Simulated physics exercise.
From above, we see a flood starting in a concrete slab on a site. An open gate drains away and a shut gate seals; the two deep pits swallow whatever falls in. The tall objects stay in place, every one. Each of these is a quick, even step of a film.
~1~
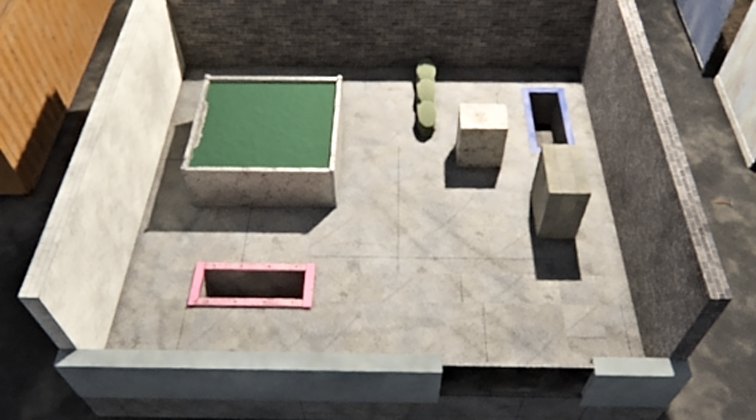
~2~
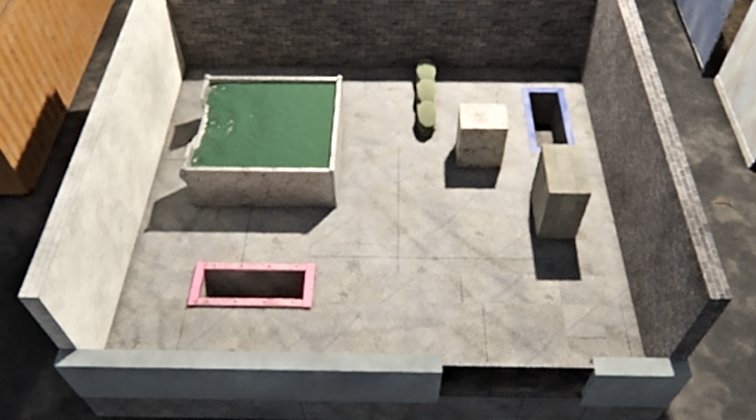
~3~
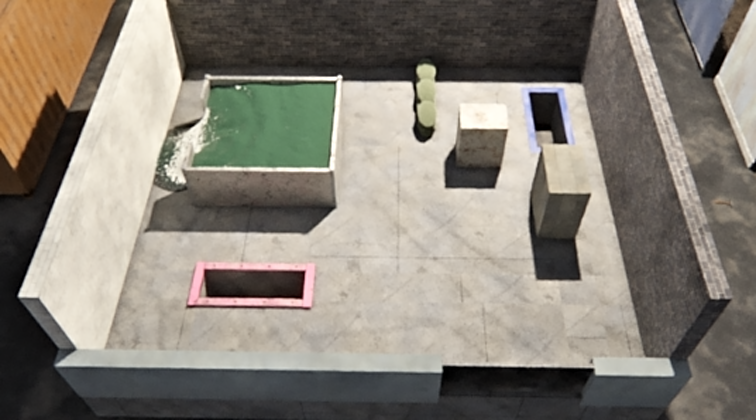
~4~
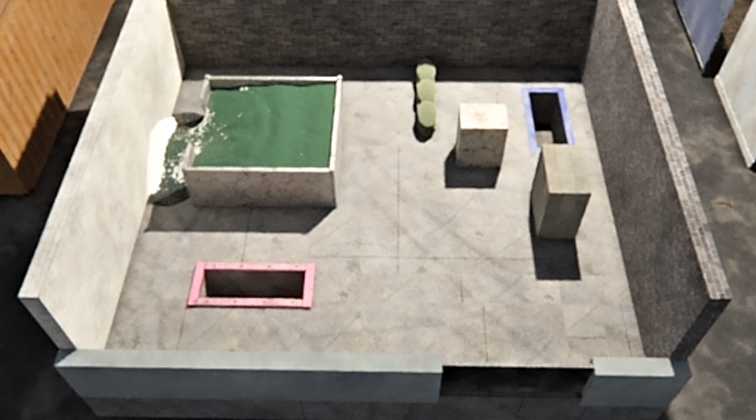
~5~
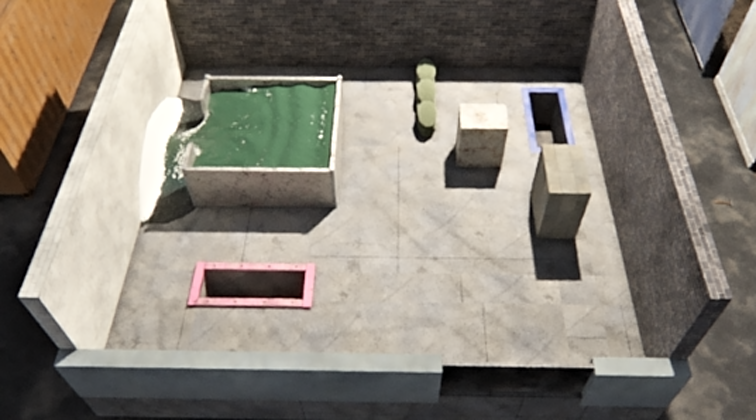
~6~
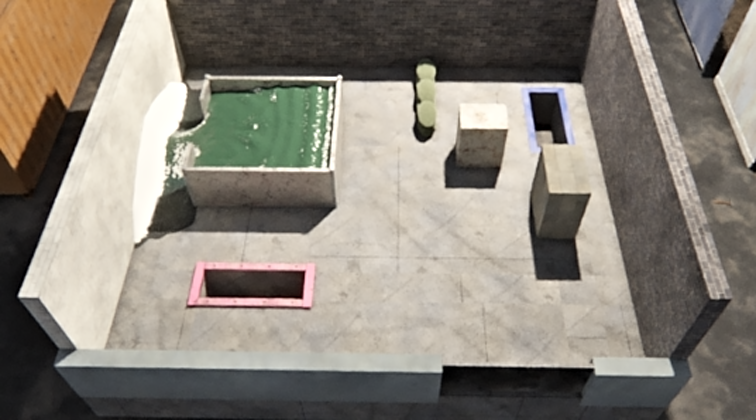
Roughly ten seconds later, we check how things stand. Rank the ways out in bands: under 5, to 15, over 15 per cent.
In order: Gate: Beneath five per cent; blue pit: Beneath five per cent; pink pit: Five to fifteen per cent.
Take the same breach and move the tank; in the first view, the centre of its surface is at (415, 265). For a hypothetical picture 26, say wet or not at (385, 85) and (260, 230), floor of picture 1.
Well, the first one would be bone-dry, and the second one soaked.
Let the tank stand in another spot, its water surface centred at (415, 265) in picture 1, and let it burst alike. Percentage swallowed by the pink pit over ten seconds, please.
Within ten seconds the pink pit takes 40 percent of the total.
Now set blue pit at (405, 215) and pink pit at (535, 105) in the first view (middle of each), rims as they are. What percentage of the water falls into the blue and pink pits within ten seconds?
Blue 10 %; pink 2 %.
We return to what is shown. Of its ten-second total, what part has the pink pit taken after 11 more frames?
About 20 per cent.
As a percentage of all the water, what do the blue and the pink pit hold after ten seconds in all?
I'd say near 2 %, and near 8 %.
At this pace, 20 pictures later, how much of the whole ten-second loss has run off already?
My reading is near 35 per cent.
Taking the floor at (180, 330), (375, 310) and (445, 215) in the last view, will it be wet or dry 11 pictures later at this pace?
Soaked, spared, spared.
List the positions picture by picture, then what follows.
The first frame shows still water in the tank at (266, 125).
In the second frame, water pours out at (205, 144) and has run to a hidden place.
In the third frame, the front is at (166, 137), out from the gap at (206, 146).
In the fourth frame, the front is at (172, 118), out from the gap at (206, 147).
In the fifth frame, water pours out at (206, 147) and has run to (177, 100).
In the sixth frame, the front is at (181, 84), out from the gap at (206, 146).
A moment on, water covers 20 % of the floor; the gate 0 %, the blue pit 0 %, the pink pit 0 %.
Next, water covers 30 % of the floor; the gate 0 %, the blue pit 0 %, the pink pit 2 %.
Then, water covers 50 % of the floor; the gate 0 %, the blue pit 0 %, the pink pit 4 %.
Later, water covers 80 % of the floor; the gate 0 %, the blue pit 0 %, the pink pit 6 %.
In the end, water covers 90 % of the floor; the gate 0 %, the blue pit 3 %, the pink pit 8 %.
